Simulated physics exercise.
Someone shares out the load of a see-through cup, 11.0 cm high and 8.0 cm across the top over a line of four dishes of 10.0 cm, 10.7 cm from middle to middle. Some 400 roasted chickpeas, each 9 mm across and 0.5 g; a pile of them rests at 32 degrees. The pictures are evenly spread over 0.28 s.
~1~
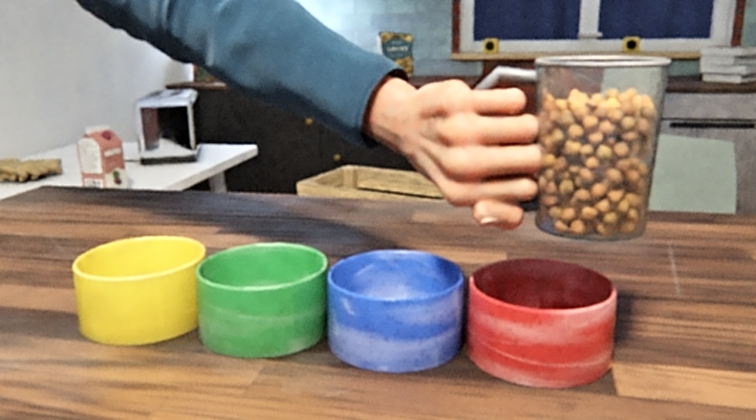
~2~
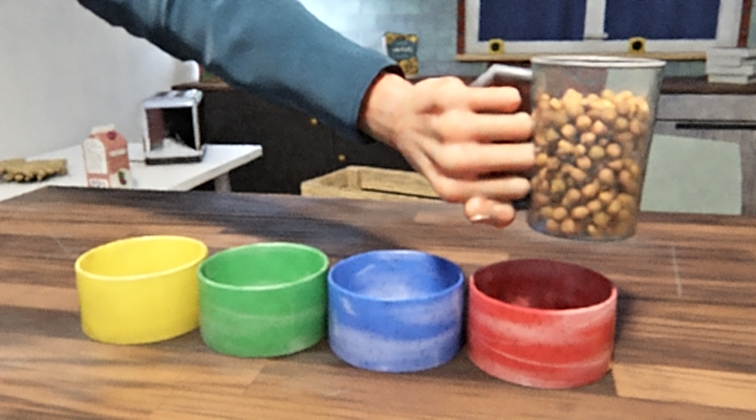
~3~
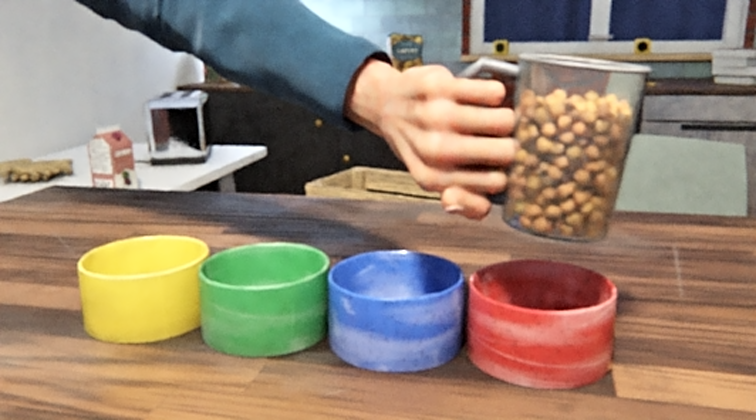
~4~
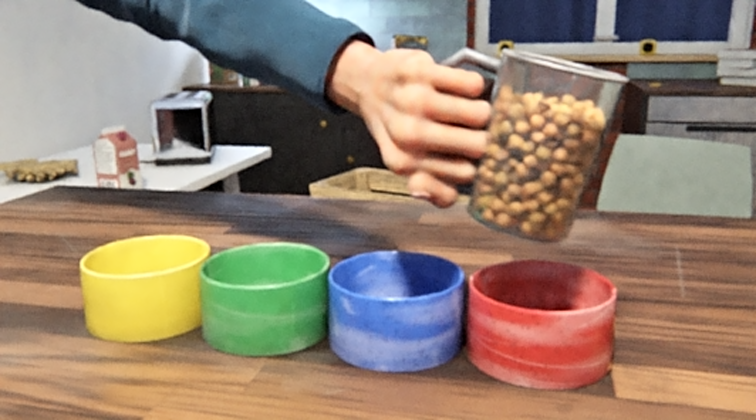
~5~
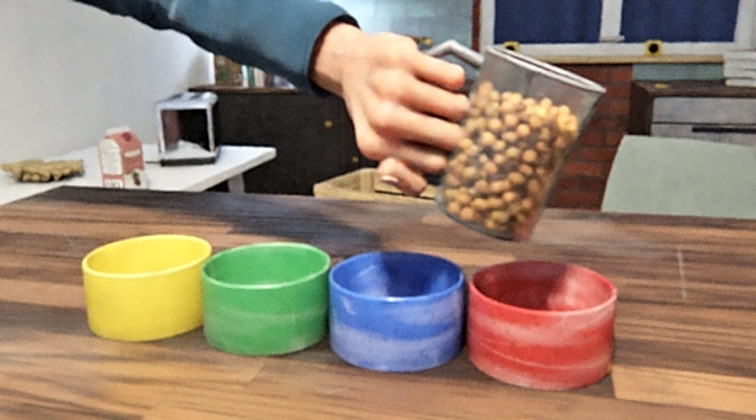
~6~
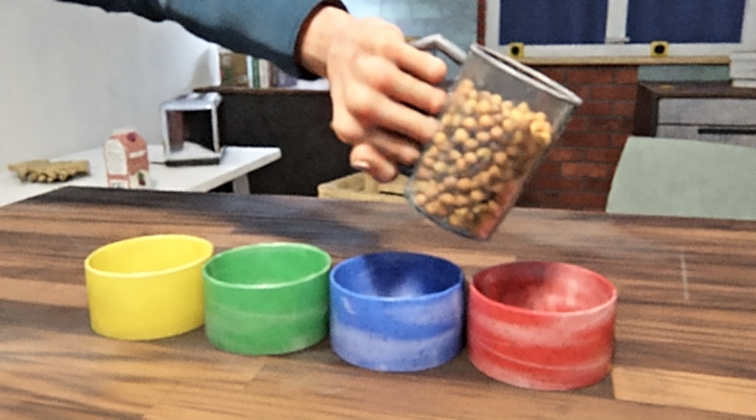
Above four coloured dishes, a hand moves a clear cup of chickpeas left, tilting it rightward.
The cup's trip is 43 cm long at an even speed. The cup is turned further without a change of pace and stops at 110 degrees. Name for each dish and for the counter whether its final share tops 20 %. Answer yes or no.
Red no, blue no, green yes, yellow yes, counter no.
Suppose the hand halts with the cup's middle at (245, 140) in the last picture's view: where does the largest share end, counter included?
The winner: Blue.
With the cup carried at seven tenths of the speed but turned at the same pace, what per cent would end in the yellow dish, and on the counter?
Yellow 20; counter 10.
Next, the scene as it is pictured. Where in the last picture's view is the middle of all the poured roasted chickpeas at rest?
Near (172, 295).
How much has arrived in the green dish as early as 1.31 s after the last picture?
About 30 per cent by then.
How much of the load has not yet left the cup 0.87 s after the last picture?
Roughly 65 per cent.
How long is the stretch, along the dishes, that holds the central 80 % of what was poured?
Roughly 14 cm.
Then, 0.52 s after the last picture, tilt 92 degrees; cup holds 100 %.
Then, 0.87 s after the last picture, tilt 110 degrees; cup holds 65 %, green 30 %.
Then, 1.31 s after the last picture, tilt 110 degrees; cup holds 25 %, green 30 %, yellow 35 %.
In the end, red 0 %, blue 0 %, green 30 %, yellow 65 %, counter 5 %.
